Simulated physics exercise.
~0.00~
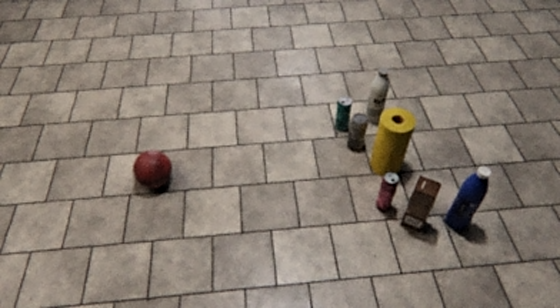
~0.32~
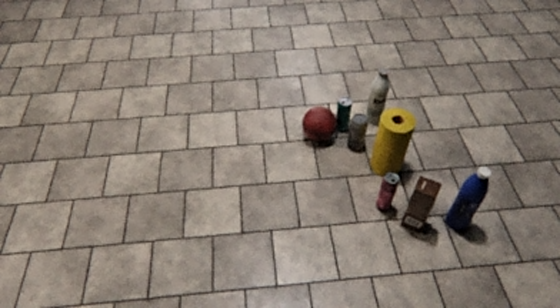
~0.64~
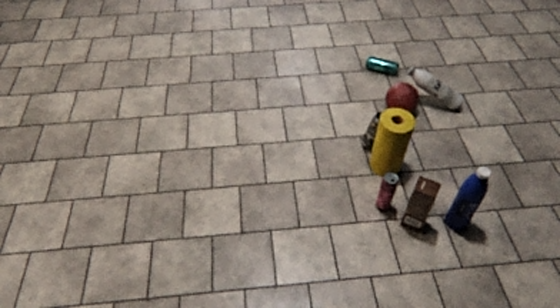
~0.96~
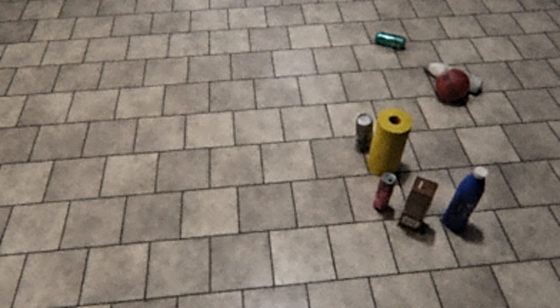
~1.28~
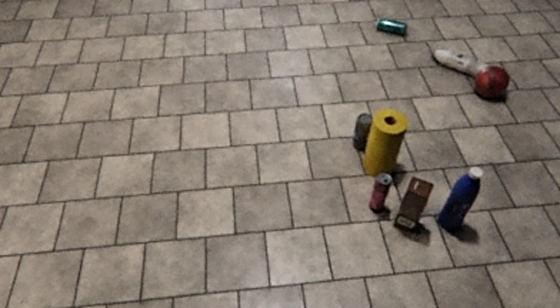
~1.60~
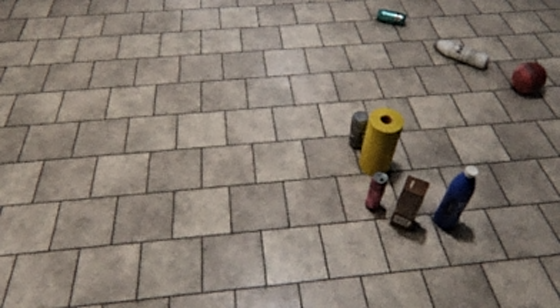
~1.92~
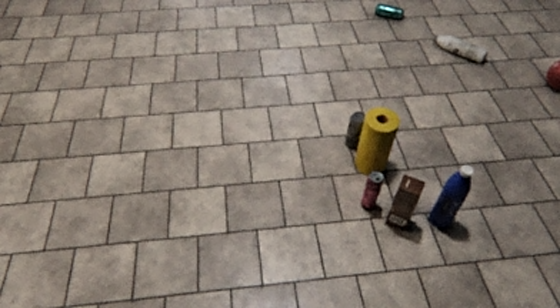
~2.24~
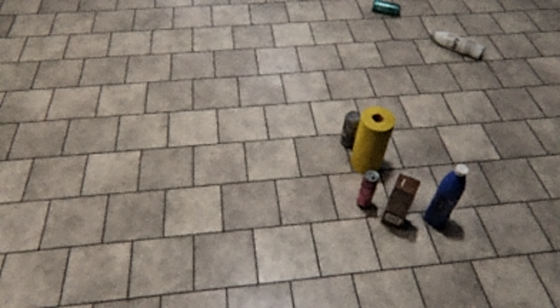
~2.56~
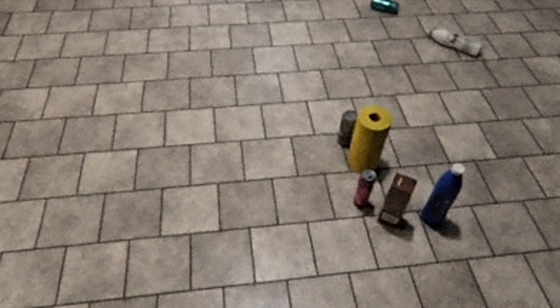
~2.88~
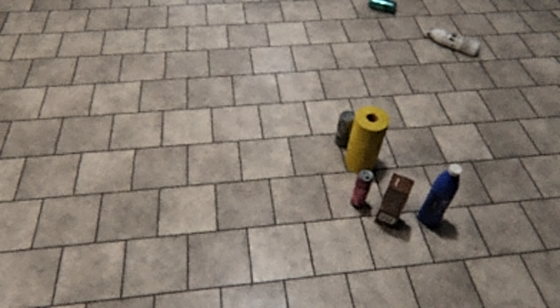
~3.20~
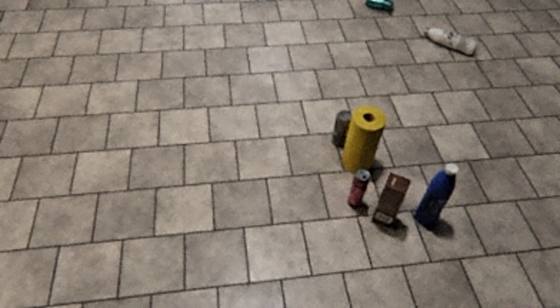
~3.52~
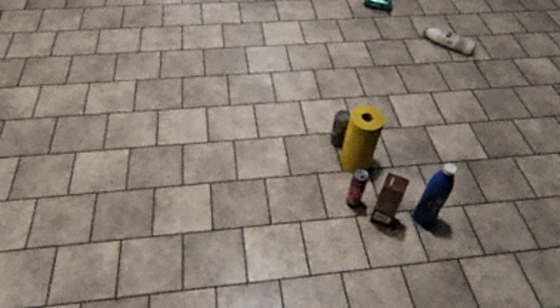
On a grey tiled floor, a red ball rolled right into a cluster of household items, knocking over the turquoise can and the white bottle, then rolled out of view on the right, while the grey can wobbled and stayed standing with the rest.
